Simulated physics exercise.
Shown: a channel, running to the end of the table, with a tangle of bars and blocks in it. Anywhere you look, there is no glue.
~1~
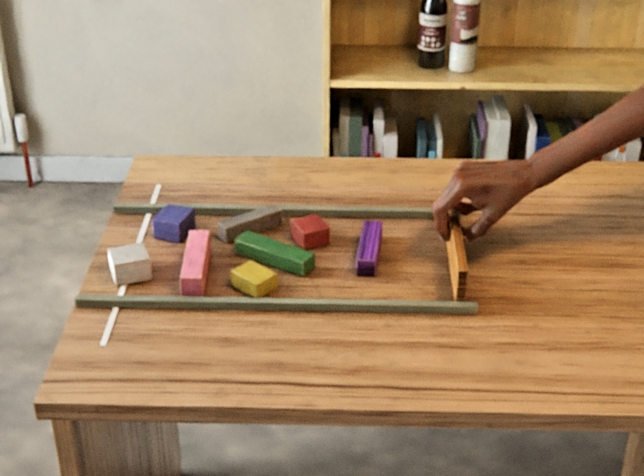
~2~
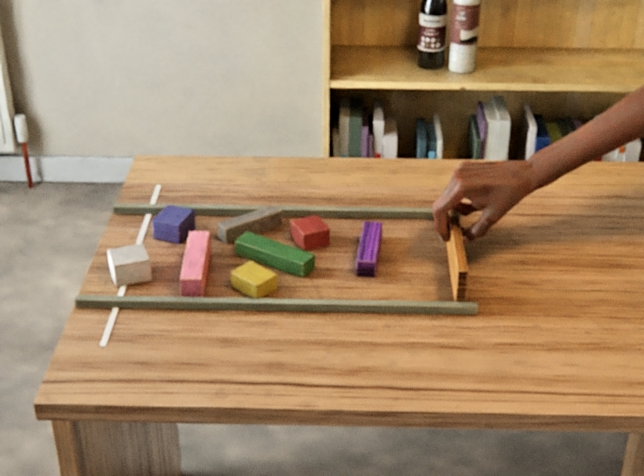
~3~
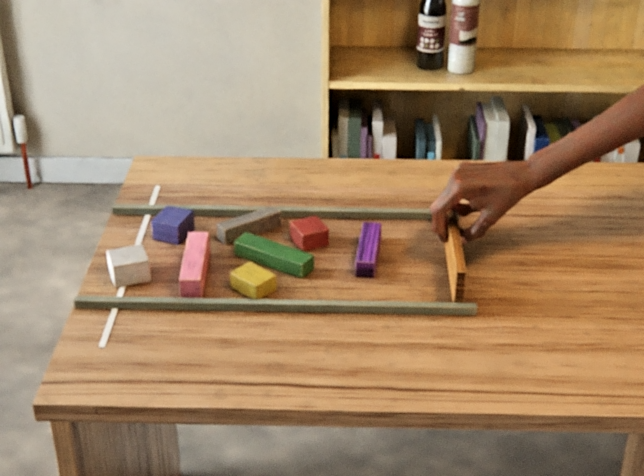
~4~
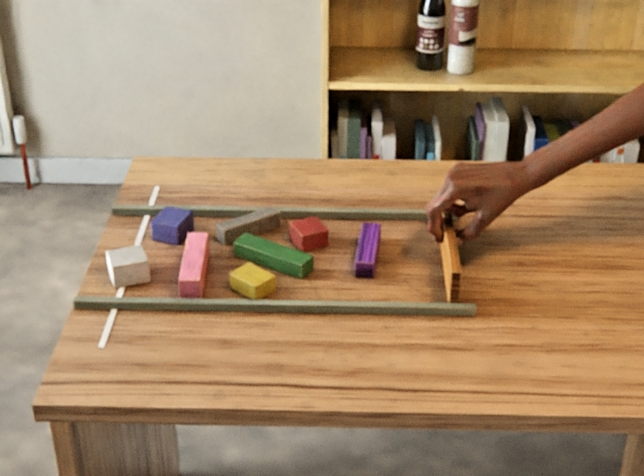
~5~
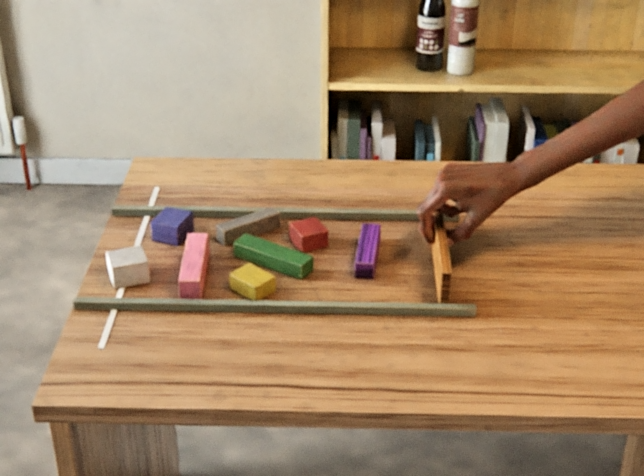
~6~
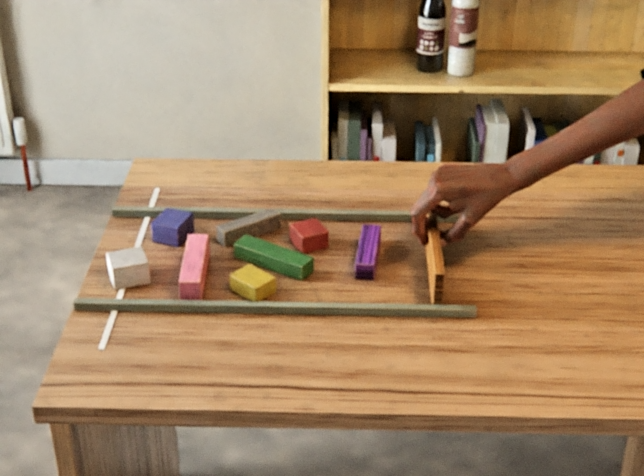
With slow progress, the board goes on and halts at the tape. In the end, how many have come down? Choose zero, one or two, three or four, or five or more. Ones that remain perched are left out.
By the end, three or four have come down.
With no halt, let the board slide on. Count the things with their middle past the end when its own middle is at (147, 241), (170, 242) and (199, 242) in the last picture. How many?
In that order 3, 2 and 0.
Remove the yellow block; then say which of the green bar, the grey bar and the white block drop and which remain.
Green bar down, grey bar still up, white block down.
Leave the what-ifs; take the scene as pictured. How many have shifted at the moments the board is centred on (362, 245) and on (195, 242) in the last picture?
Well, it's 1 at the first one and 8 at the second.
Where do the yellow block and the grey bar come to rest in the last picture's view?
(99, 284), and the other (114, 214).
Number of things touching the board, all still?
Contact count: 3.
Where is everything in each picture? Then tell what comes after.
In the first frame, white block (130, 264); blue block (174, 223); pink bar (196, 263); board (454, 243); tape (134, 255).
In the second frame, blue block (174, 224); red block (310, 232).
In the third frame, pink bar (195, 265); green bar (274, 255).
In the fourth frame, white block (128, 266); grey bar (249, 225).
In the fifth frame, blue block (173, 226); yellow block (253, 282).
In the sixth frame, white block (129, 268); blue block (173, 227); pink bar (195, 267); board (433, 246); tape (133, 259).
Early on, none off yet; white block at rest near (129, 268); blue block at rest near (173, 227); pink bar at rest near (195, 267).
A while later, none off yet; white block at rest near (129, 268); blue block moving near (169, 227); pink bar moving near (185, 269).
Further along, none off yet; white block travelled about its own width near (76, 268); blue block travelled well along near (102, 224); pink bar travelled about its own width near (107, 270).
Finally, the number that fall off is three or four; lost, green bar, pink bar, blue block and white block.
